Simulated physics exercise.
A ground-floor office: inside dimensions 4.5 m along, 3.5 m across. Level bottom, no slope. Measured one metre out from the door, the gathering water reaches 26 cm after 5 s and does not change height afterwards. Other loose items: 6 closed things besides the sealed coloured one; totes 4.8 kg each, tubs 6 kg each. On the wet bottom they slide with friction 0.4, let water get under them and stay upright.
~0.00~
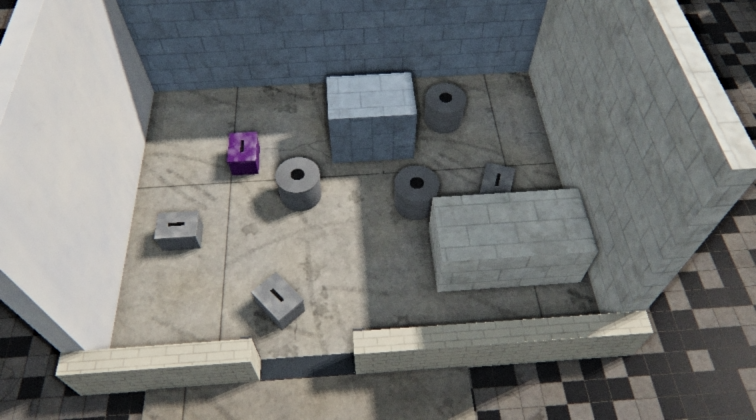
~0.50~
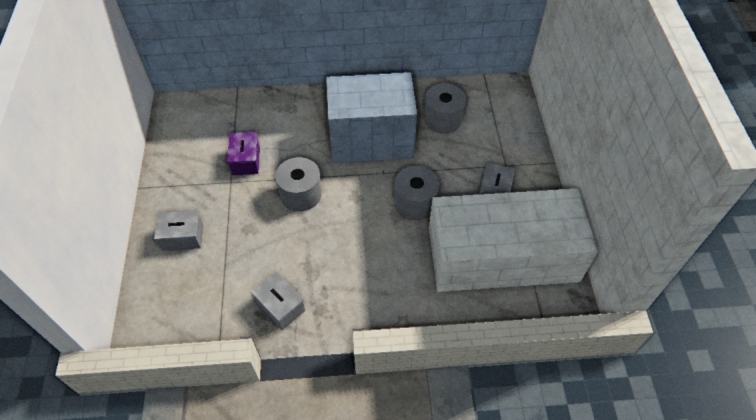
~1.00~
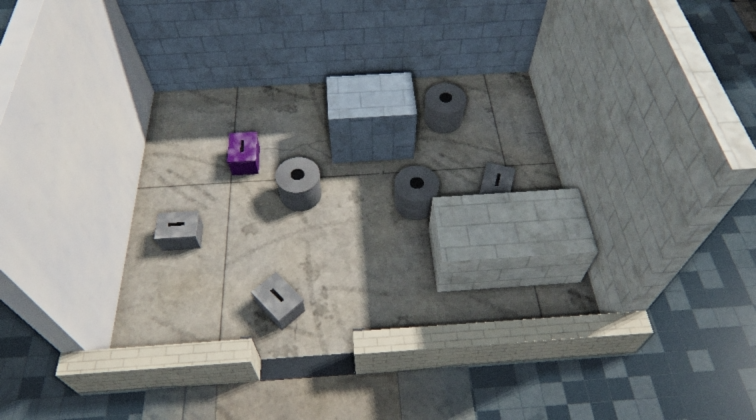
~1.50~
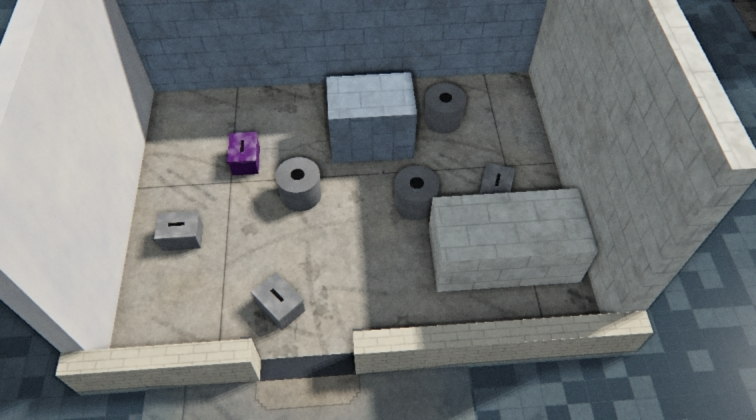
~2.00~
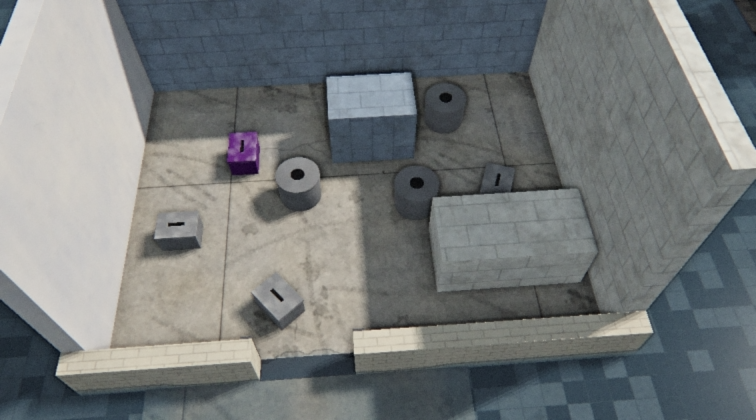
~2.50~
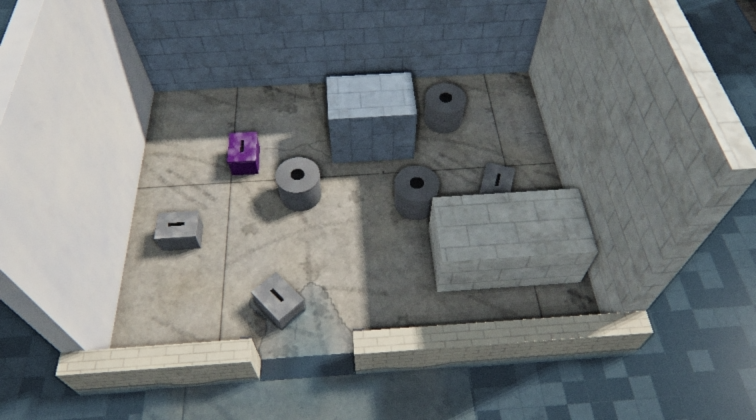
A small purple box stands out at the left of a roofless room with pale walls and a stone-slab floor, seen from high above the low, gapped front wall. Grey boxes and round tubs sit around it, with large blocks at the back and right. The camera and objects stay still while bluish water covers the dark patterned ground outside, then spreads slightly through the gap.
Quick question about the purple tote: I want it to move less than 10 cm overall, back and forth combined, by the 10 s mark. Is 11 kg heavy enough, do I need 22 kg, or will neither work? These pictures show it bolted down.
You need 22 kg.
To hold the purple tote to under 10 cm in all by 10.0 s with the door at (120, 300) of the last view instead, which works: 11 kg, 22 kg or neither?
So the light mass does it.
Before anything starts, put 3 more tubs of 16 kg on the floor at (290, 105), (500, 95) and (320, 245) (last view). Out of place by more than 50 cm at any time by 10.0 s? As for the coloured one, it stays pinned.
Listed in order, they go over the bar, beneath the bar, over the bar.
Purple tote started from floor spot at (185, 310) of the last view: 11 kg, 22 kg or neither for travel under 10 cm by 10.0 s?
It turns out that both loads succeed.
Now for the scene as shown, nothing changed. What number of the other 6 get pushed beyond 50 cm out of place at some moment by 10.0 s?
I count 5.
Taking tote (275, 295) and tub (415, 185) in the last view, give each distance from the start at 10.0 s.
They sit 200 cm and 100 cm away, in the order given.
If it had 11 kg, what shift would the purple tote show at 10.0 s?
It would be some 30 cm from its spot.
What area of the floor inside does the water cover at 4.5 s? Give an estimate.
That flooded area is roughly 5.5 m2.
After 3.5 s the purple tote would be 0 cm from its start with 11 kg and 0 cm from its start with 22 kg; 0 cm of water round it then.
After 4.5 s the purple tote would be 0 cm from its start with 11 kg and 0 cm from its start with 22 kg; 0 cm of water round it then.
After 7.0 s the purple tote would be 12 cm from its start with 11 kg and 0 cm from its start with 22 kg; 5 cm of water round it then.
After 10.0 s the purple tote would be 34 cm from its start with 11 kg and 1 cm from its start with 22 kg; 12 cm of water round it then.
